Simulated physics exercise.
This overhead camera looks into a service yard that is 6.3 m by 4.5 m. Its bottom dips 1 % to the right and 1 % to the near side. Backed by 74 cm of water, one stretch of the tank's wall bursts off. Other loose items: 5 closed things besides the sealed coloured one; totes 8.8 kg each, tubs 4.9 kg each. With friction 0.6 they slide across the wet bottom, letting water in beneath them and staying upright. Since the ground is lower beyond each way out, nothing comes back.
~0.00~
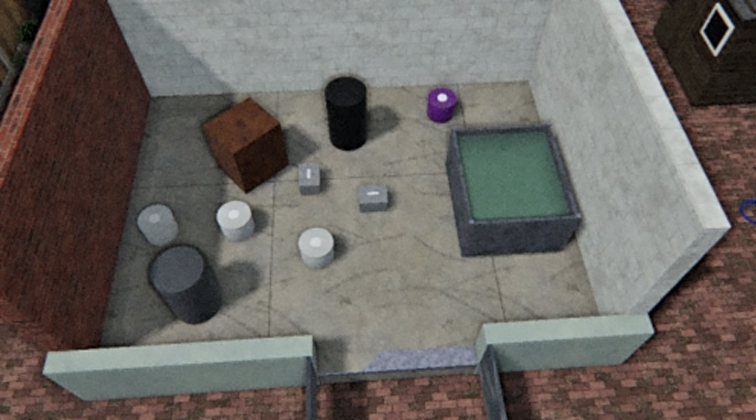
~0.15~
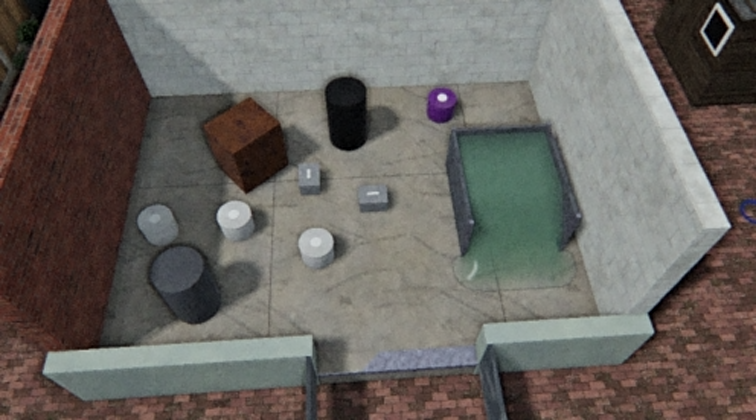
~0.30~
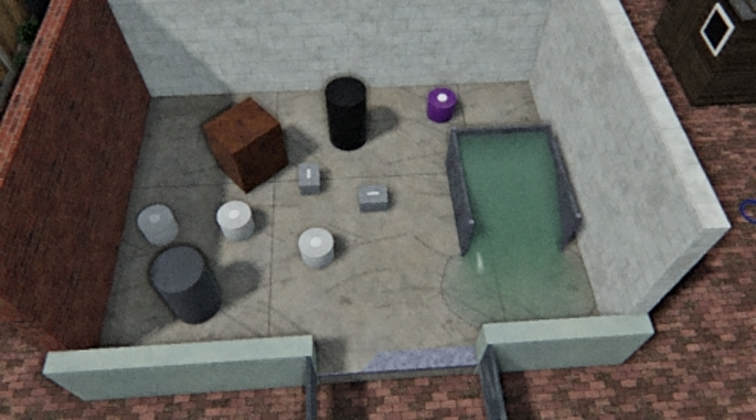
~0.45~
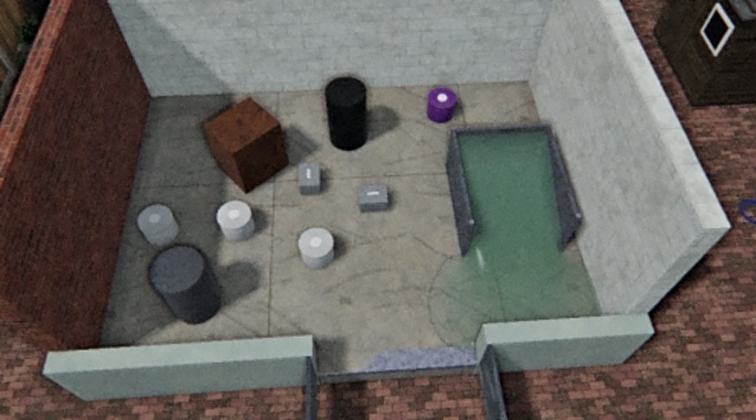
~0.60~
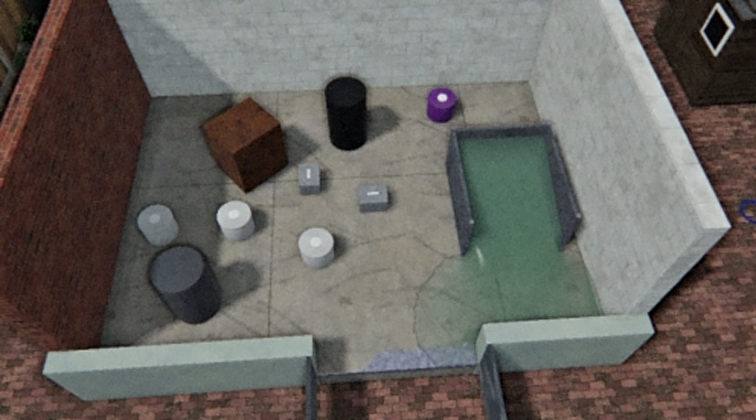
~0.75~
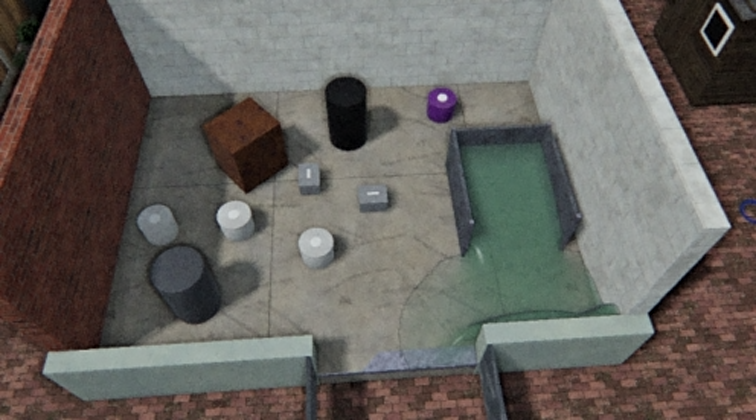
At first, a dark-walled tank of green water stands full at the right of a walled yard, among scattered tubs, boxes and cylinders. Then its near wall is gone and water spreads across the floor toward the near wall, widening leftward in a thin sheet, while the loose items stay still.
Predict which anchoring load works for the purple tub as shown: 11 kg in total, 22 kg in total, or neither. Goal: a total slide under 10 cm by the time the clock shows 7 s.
I expect the lighter figure to be plenty.
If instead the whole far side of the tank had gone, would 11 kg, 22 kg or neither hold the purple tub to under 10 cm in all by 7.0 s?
Then both masses fall short.
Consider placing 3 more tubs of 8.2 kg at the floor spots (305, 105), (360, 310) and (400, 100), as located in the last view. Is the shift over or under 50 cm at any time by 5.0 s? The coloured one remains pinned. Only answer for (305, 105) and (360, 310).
Within it, beyond it.
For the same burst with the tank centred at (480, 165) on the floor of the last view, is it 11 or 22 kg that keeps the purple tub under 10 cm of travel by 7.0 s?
In that case the answer is that either mass works.
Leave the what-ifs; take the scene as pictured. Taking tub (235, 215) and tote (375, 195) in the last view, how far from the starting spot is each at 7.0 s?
The first has moved 150 cm and the second 0 cm from the start.
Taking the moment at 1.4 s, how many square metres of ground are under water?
Somewhere about 6.0 m2, give or take.
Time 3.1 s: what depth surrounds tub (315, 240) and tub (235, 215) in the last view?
Depths: Near 3 cm, then near 1 cm.
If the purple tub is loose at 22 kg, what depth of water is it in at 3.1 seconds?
0 cm, roughly.
After 1.4 s the purple tub would be 0 cm from its start with 11 kg and 0 cm from its start with 22 kg; 0 cm of water round it then.
After 3.1 s the purple tub would be 0 cm from its start with 11 kg and 0 cm from its start with 22 kg; 0 cm of water round it then.
After 4.9 s the purple tub would be 0 cm from its start with 11 kg and 0 cm from its start with 22 kg; 3 cm of water round it then.
After 7.0 s the purple tub would be 0 cm from its start with 11 kg and 0 cm from its start with 22 kg; 2 cm of water round it then.
